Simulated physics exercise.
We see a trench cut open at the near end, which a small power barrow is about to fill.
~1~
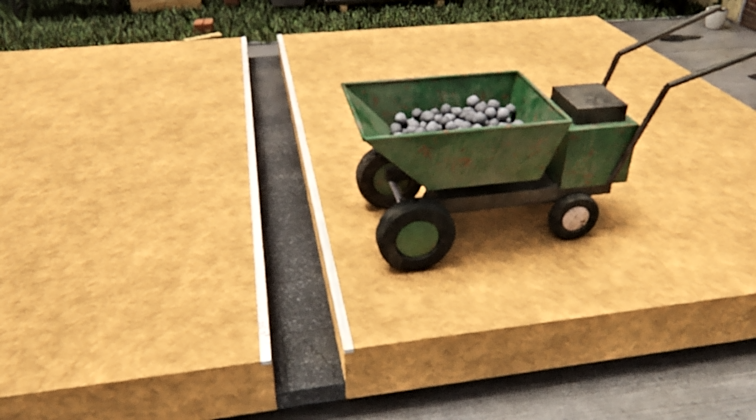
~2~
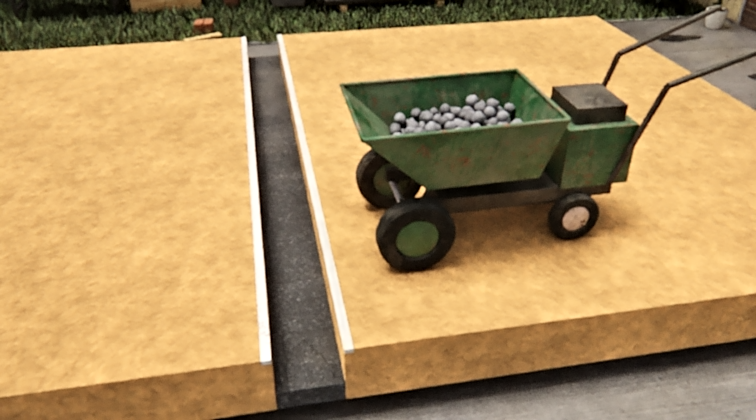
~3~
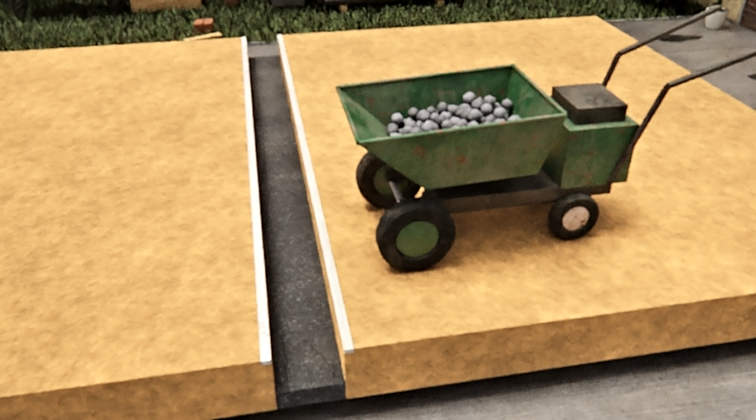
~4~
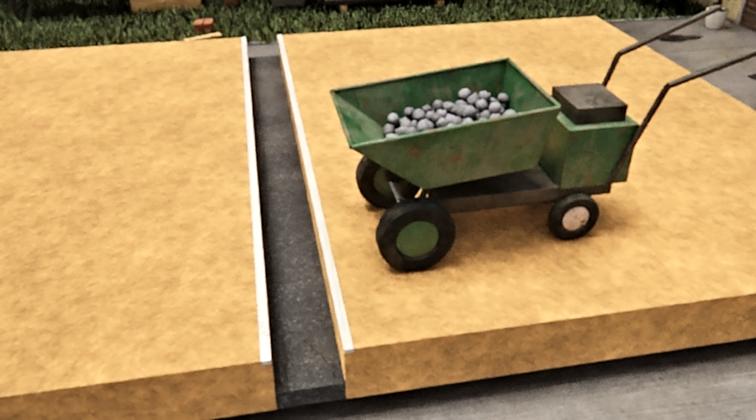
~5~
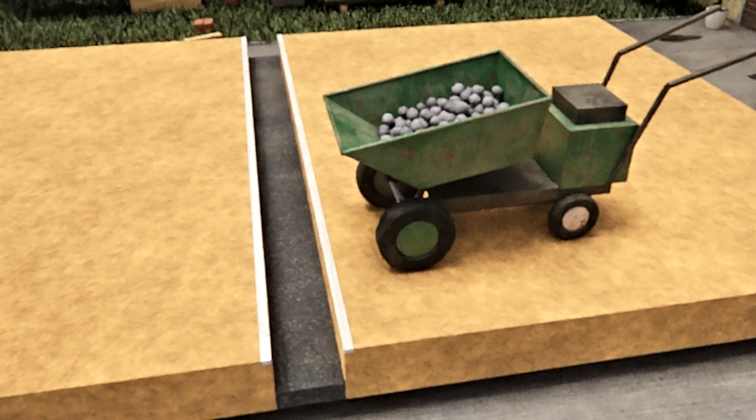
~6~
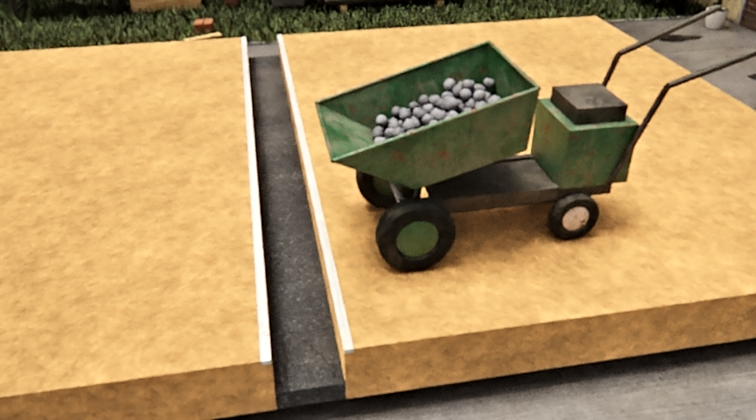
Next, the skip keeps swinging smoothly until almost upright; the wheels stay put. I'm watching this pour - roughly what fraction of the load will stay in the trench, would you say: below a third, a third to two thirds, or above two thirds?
I would say a third to two thirds.
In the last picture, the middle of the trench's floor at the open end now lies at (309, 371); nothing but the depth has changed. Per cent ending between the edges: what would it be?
Something like 50 %.
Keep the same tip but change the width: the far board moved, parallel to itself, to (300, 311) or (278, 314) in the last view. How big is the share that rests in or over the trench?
The share would be 0 % first and 20 % second.
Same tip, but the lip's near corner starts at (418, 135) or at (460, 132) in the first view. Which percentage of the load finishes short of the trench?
In turn 10 and 40 in a hundred.
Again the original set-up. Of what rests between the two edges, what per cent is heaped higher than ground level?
Around 0 per cent.
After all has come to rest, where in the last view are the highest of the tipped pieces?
Top, approx.: (229, 251).
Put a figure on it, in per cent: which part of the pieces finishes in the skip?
It comes to about 0 percent.
Just after the last frame, skip tipped steeply; every one in the skip.
A moment on, skip tipped steeply; the larger part in the skip; about a tenth in or heaped over the trench; just a few beyond it; just a few falling.
Further on, skip tipped right over; about a tenth in the skip; roughly half in or heaped over the trench; roughly a third beyond it.
When it is over, skip tipped right over; roughly two thirds in or heaped over the trench; roughly a third beyond it.
